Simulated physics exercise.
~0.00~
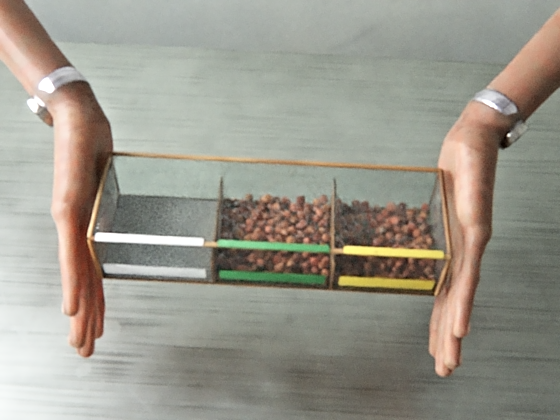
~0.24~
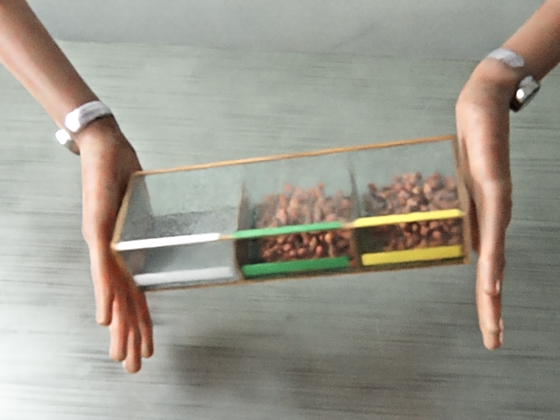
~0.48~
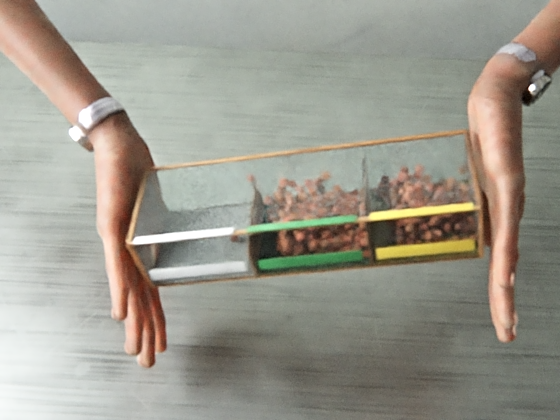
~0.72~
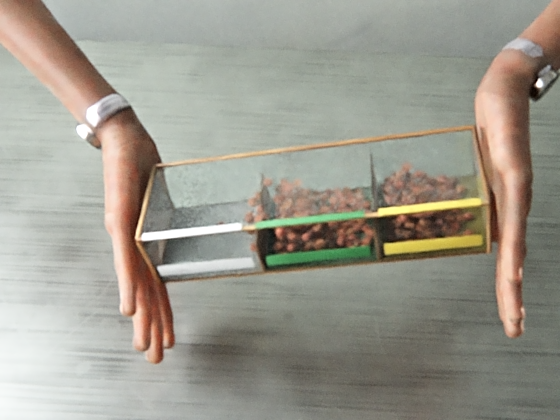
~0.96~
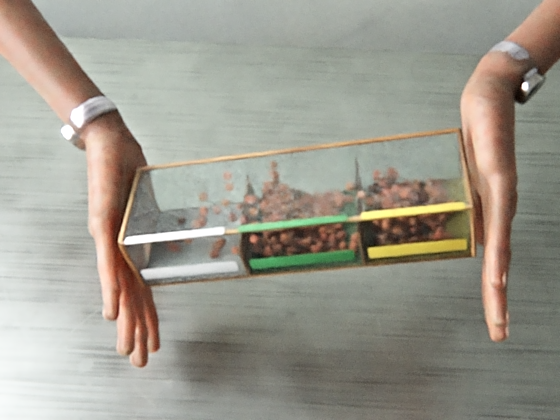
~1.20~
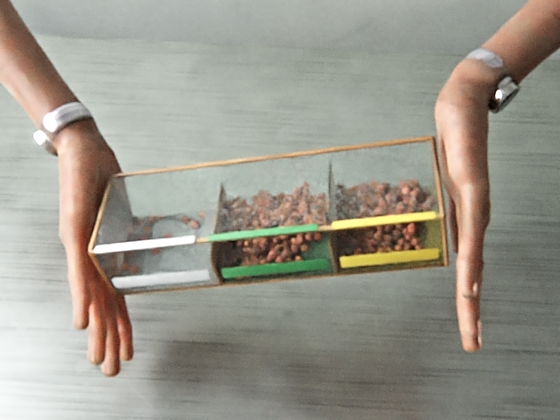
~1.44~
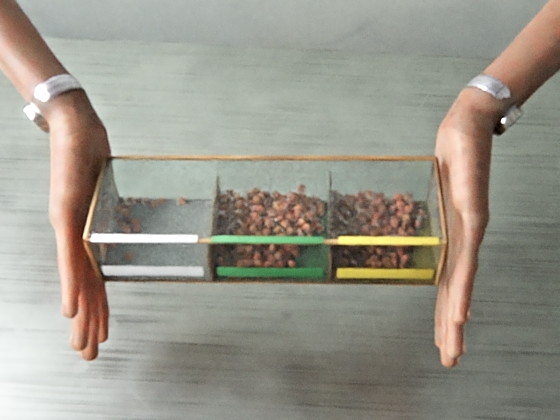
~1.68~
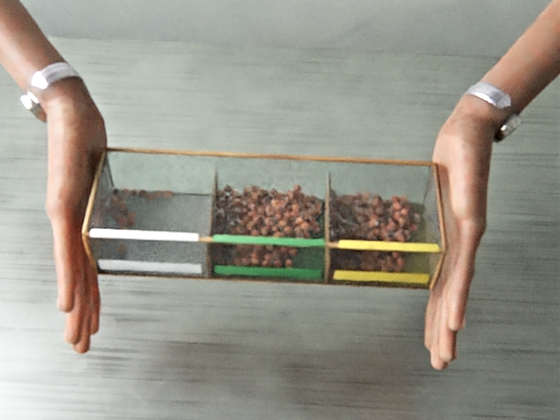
A clear lidded box of brown pellets, held between two hands, was tilted with its right end raised and shifted about, spilling a few pellets into the empty white-striped section before coming level, with most still in the green and yellow sections.
